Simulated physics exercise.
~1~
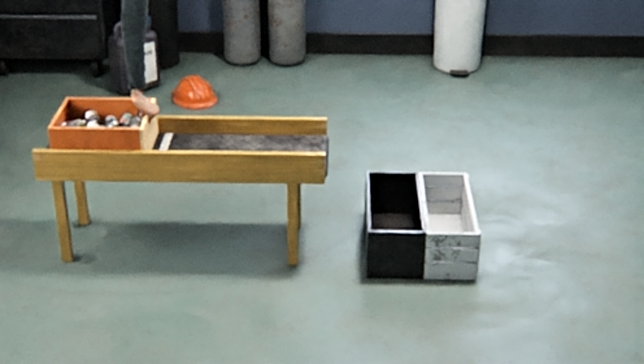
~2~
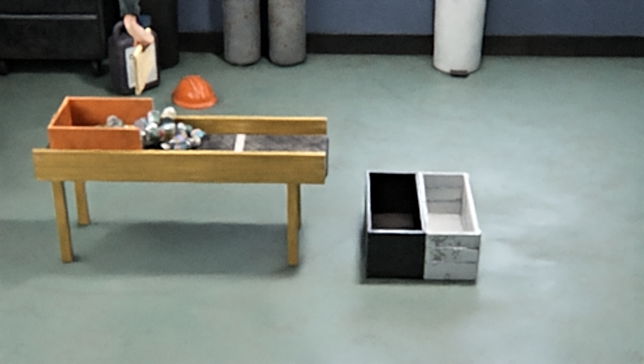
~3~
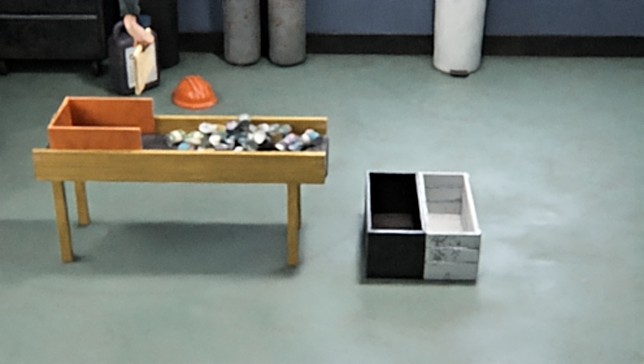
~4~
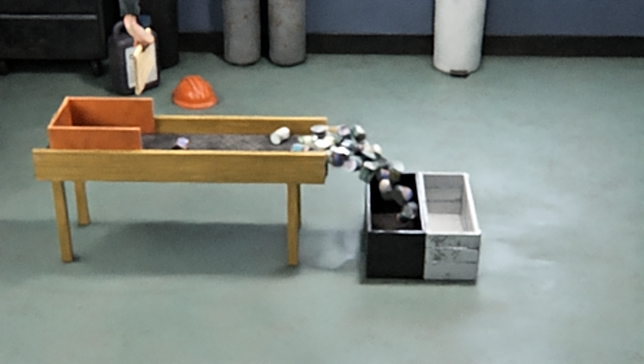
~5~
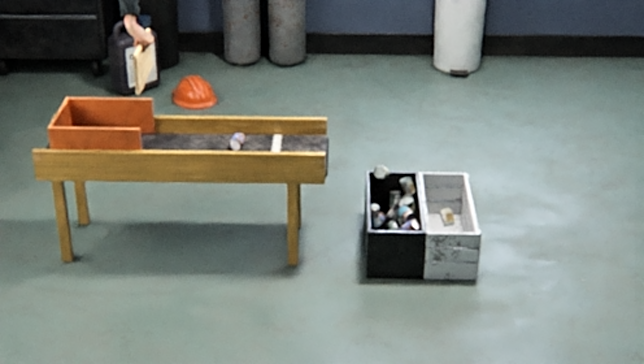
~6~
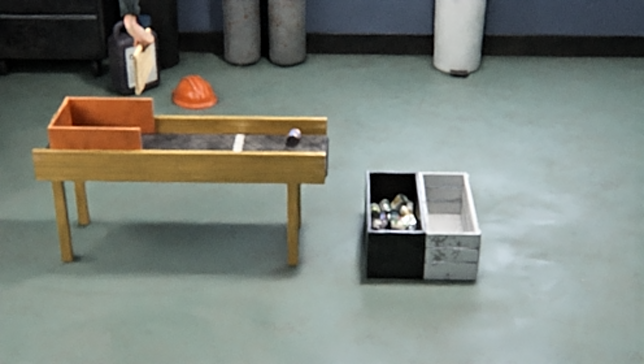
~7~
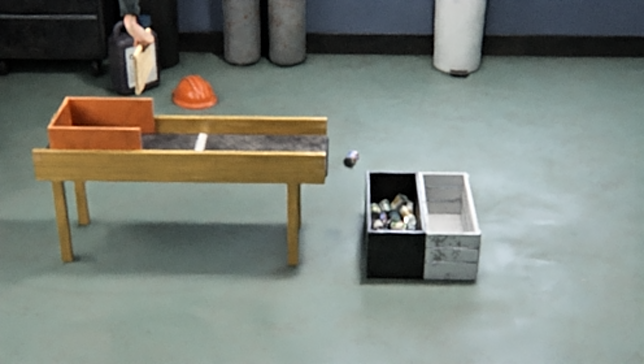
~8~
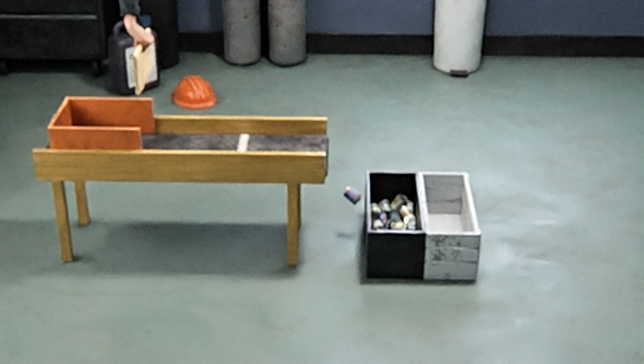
Workshop with a hand lifting a gate, tins riding a belt rightward, most tumbling into a black tub, the last falling short.
